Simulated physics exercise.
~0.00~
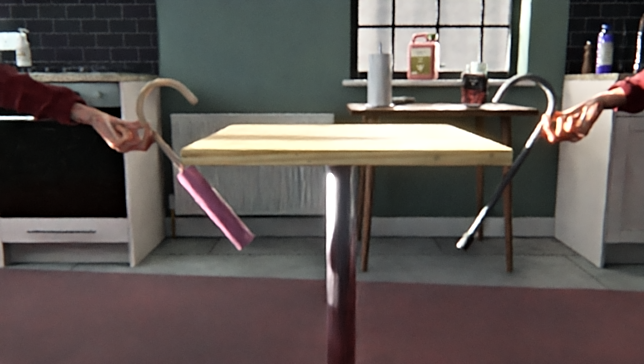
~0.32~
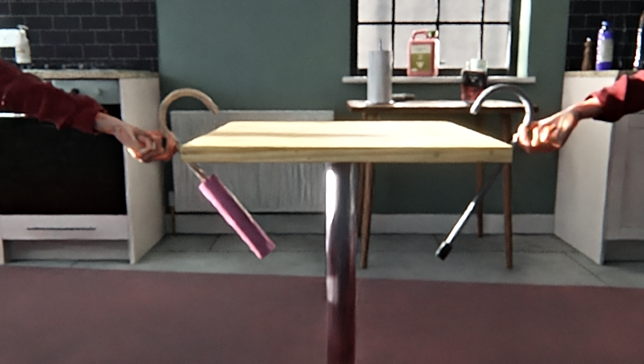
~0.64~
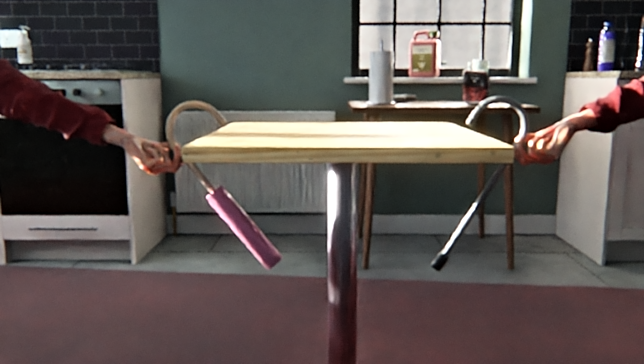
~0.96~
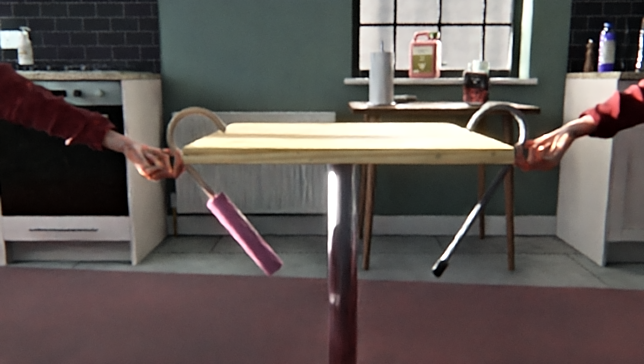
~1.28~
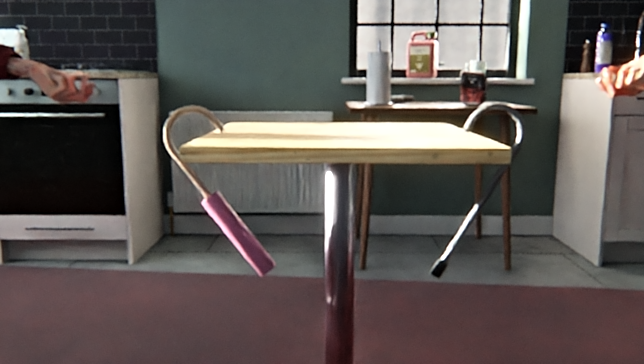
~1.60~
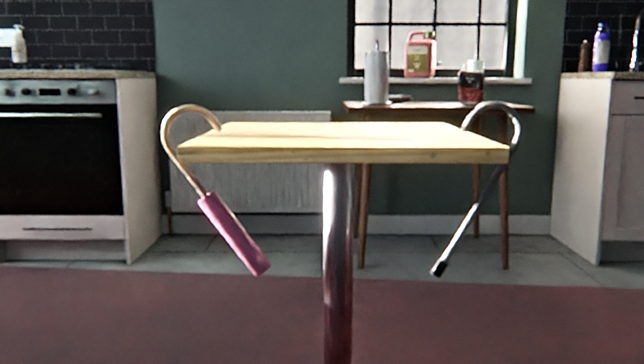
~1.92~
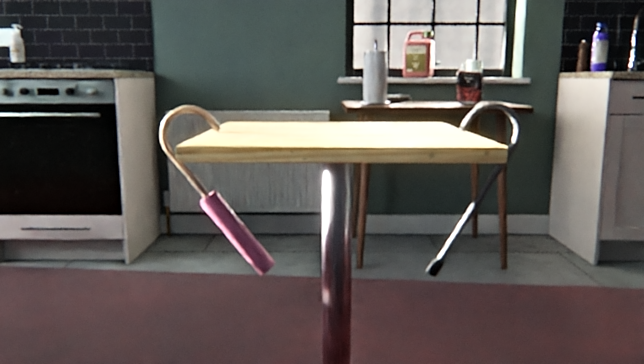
Two hands hook a pink umbrella and a grey cane over a table's ends, leaving both hanging.
